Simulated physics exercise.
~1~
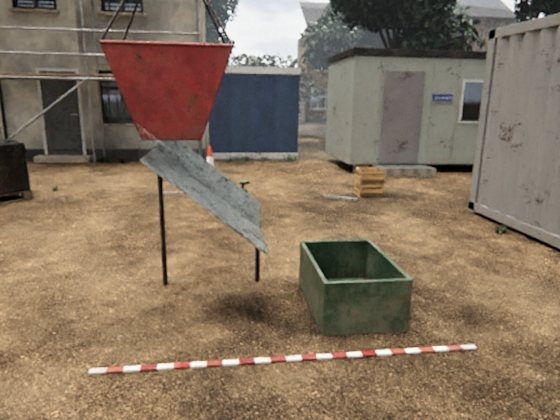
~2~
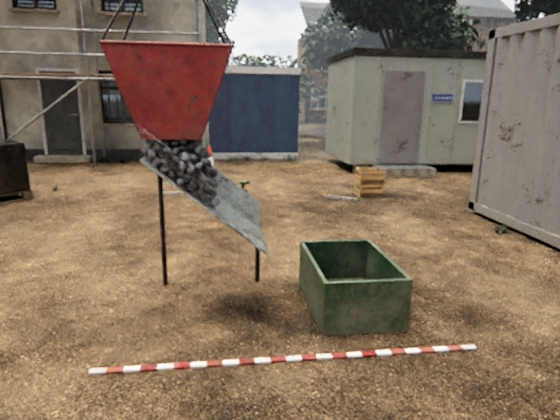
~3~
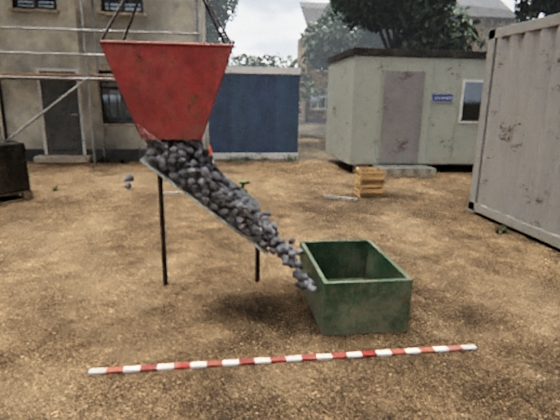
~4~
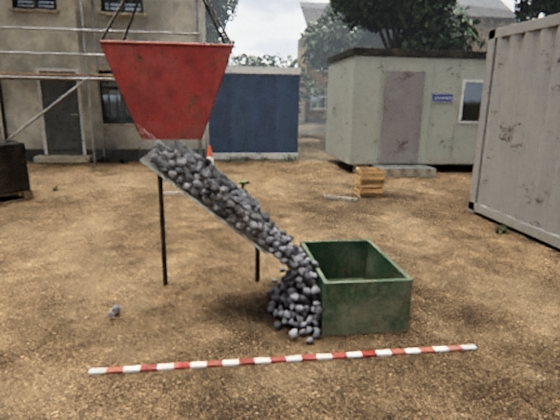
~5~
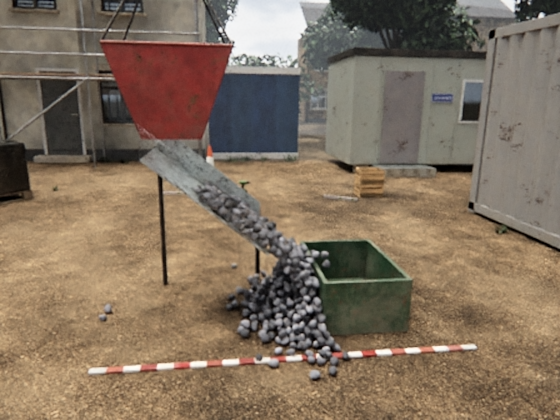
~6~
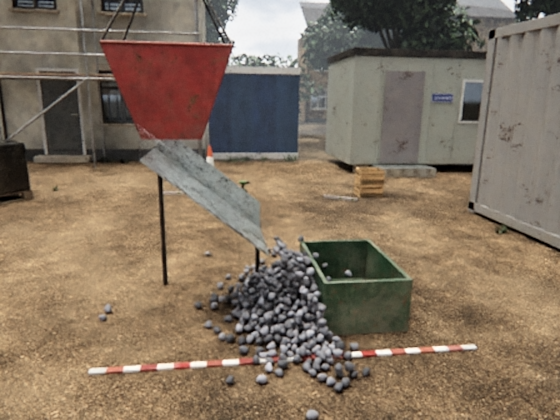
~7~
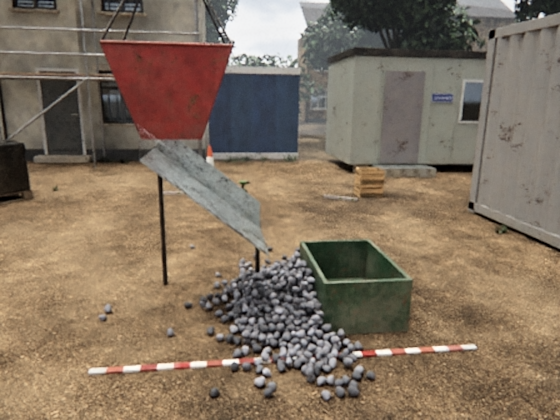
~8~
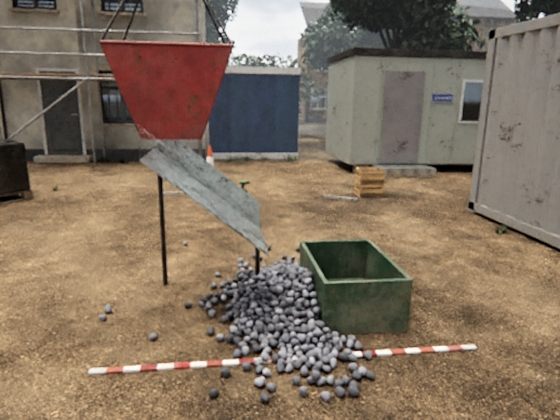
Grey rounded stones drop from a red hopper hanging at the upper left of a dirt yard, seen from a still, slightly raised viewpoint. Below it a sloping steel sheet on dark legs points down toward an open green bin, with cabins, a container and a building behind and a red and white striped staff in front. The stones slide down the steel to the right and pour off short of the bin. They heap against its left side and spread forward over the staff. The steel empties, and the pile settles outside, leaving the bin looking almost empty.
